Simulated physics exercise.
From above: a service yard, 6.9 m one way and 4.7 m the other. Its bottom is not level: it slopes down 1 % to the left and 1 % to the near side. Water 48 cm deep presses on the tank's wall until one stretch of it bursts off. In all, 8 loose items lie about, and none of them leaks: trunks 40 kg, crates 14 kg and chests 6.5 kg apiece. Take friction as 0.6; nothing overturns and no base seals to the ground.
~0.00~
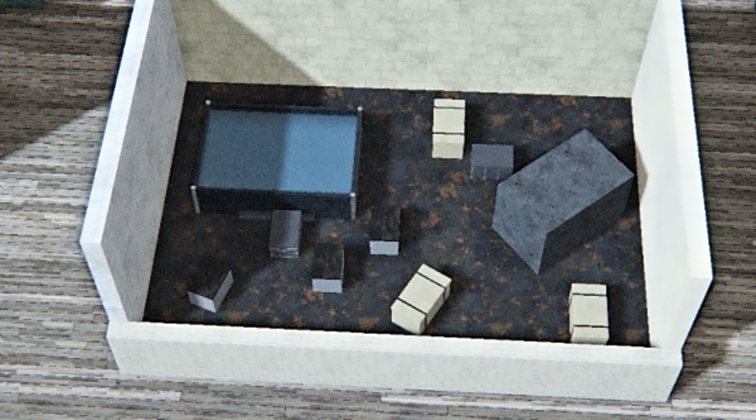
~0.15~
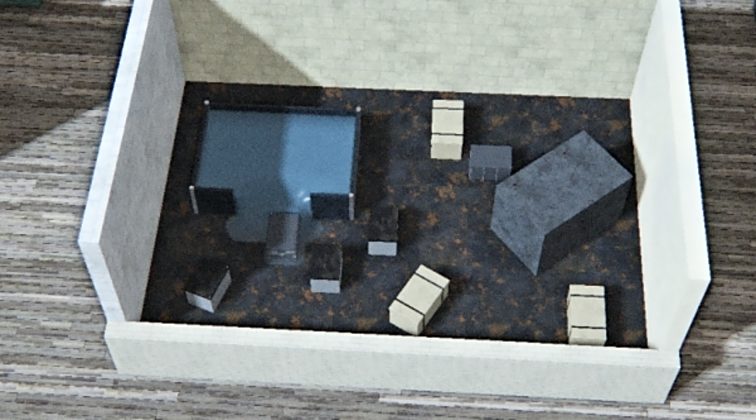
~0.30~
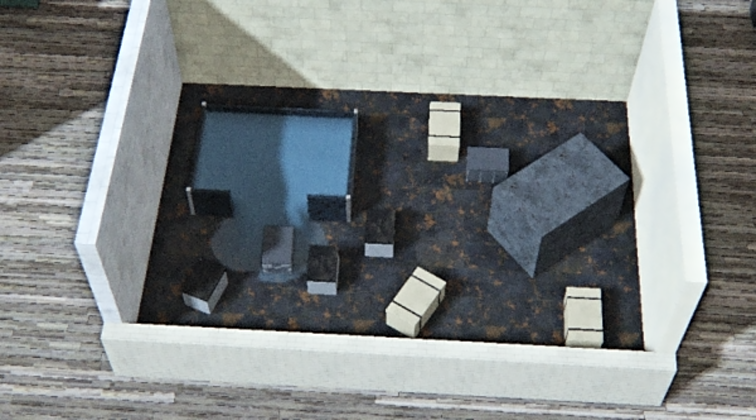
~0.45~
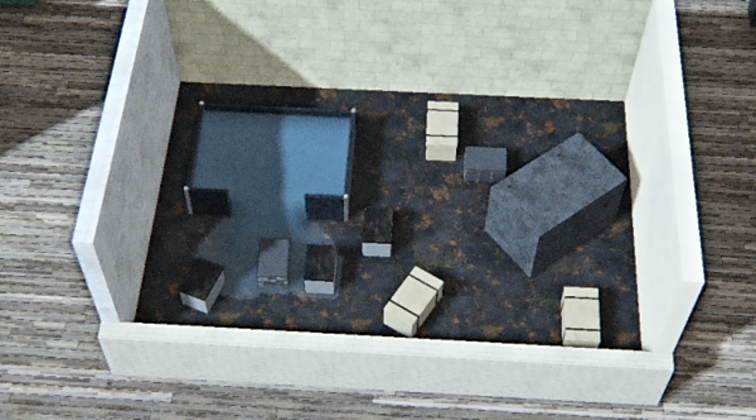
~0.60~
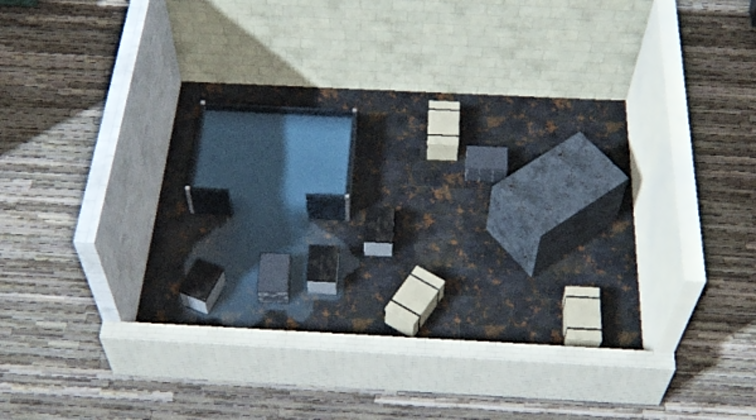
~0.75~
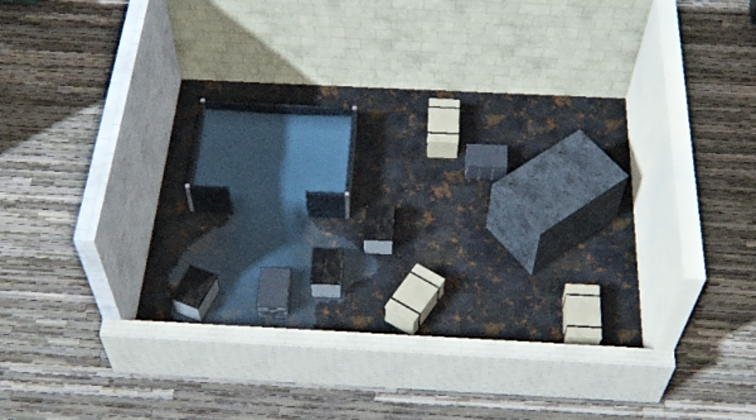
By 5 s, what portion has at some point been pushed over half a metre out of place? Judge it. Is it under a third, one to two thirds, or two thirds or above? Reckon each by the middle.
It is one to two thirds.
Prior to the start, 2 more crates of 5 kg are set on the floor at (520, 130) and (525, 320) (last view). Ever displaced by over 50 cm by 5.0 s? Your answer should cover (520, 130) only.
I'd say it comes out inside the limit.
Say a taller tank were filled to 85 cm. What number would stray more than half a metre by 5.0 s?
With that change, 5 of them.
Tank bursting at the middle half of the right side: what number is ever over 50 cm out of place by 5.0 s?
In that case the number is 2.
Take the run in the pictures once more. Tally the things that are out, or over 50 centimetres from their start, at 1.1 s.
The number I get is 2.
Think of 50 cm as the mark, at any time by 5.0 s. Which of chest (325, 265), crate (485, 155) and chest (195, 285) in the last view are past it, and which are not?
One by one: Above the line; below the line; above the line.
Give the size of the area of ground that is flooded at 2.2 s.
Roughly 11.0 m2 of it is wet.
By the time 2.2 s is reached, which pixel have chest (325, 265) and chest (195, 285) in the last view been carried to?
Roughly (374, 311), then roughly (156, 284).
After 1.1 s 2 of 8 are over 50 cm from their spots; 1 afloat.
After 2.2 s 3 of 8 are over 50 cm from their spots; 3 afloat.
After 3.5 s 3 of 8 are over 50 cm from their spots; 3 afloat.
After 5.0 s 3 of 8 are over 50 cm from their spots, and 3 have been at some point; 3 afloat.
